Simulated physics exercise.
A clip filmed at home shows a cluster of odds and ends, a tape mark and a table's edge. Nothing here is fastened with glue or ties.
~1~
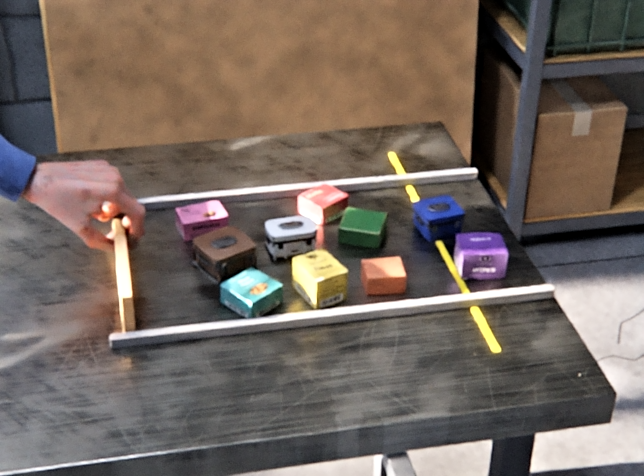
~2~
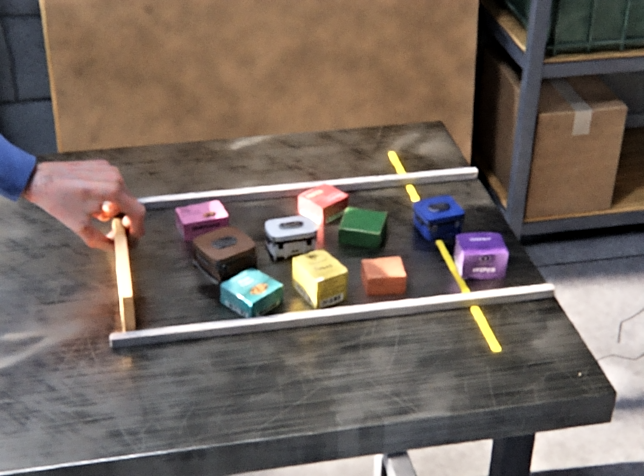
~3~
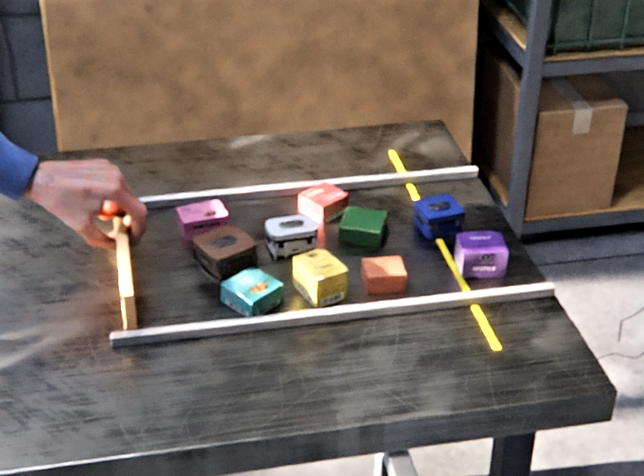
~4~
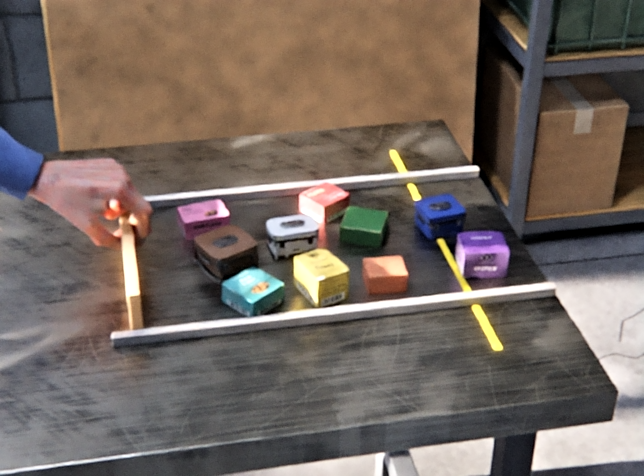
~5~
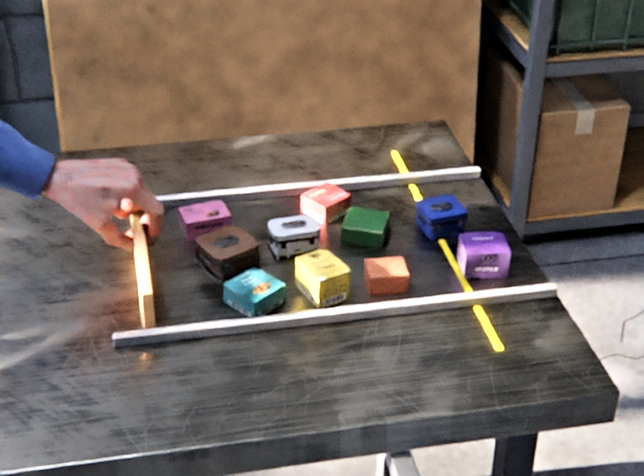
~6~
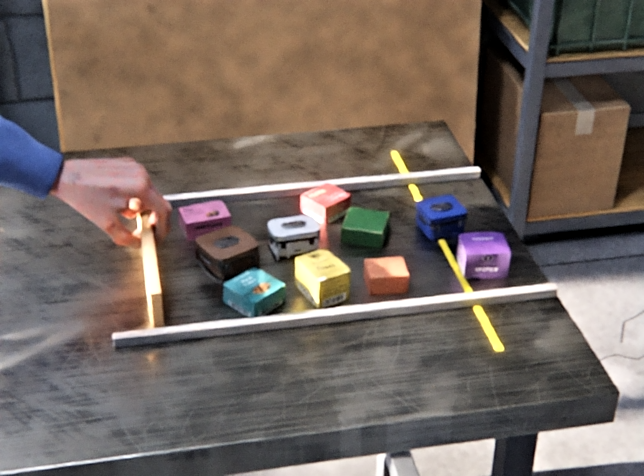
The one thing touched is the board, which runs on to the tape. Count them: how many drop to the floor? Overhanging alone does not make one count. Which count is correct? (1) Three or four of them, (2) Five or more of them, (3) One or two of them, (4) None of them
(1) Three or four of them.
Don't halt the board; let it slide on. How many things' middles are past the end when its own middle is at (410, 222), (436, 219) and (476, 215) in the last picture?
That makes 2, 3, 7.
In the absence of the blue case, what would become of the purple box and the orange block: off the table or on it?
Well, the purple box goes off the edge while the orange block goes off the edge.
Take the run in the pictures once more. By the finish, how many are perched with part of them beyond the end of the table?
Answer: 3.
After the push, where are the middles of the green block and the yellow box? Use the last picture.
Final centres, first then second: (493, 207), (523, 262).
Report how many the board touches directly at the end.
That number would be 3.
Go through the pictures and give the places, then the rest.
Purple box (480, 256); blue case (438, 219); green block (363, 228); board (122, 251); tape (437, 239), in the first picture.
Blue case (438, 219); board (122, 251), in the second picture.
Green block (363, 227); pink box (202, 220), in the third picture.
Purple box (482, 255); red box (325, 203), in the fourth picture.
Blue case (441, 218); brown case (227, 253), in the fifth picture.
Purple box (483, 255); blue case (441, 218); green block (366, 228); board (148, 248); tape (440, 238), in the sixth picture.
Soon after, none off yet; purple box at rest near (483, 255); blue case at rest near (441, 218); green block at rest near (366, 228).
After that, none off yet; purple box displaced a little near (502, 251); blue case displaced about its own width near (488, 202); green block displaced well along near (449, 213).
In the end, the number that fall off is three or four; gone, orange block, blue case and purple box.
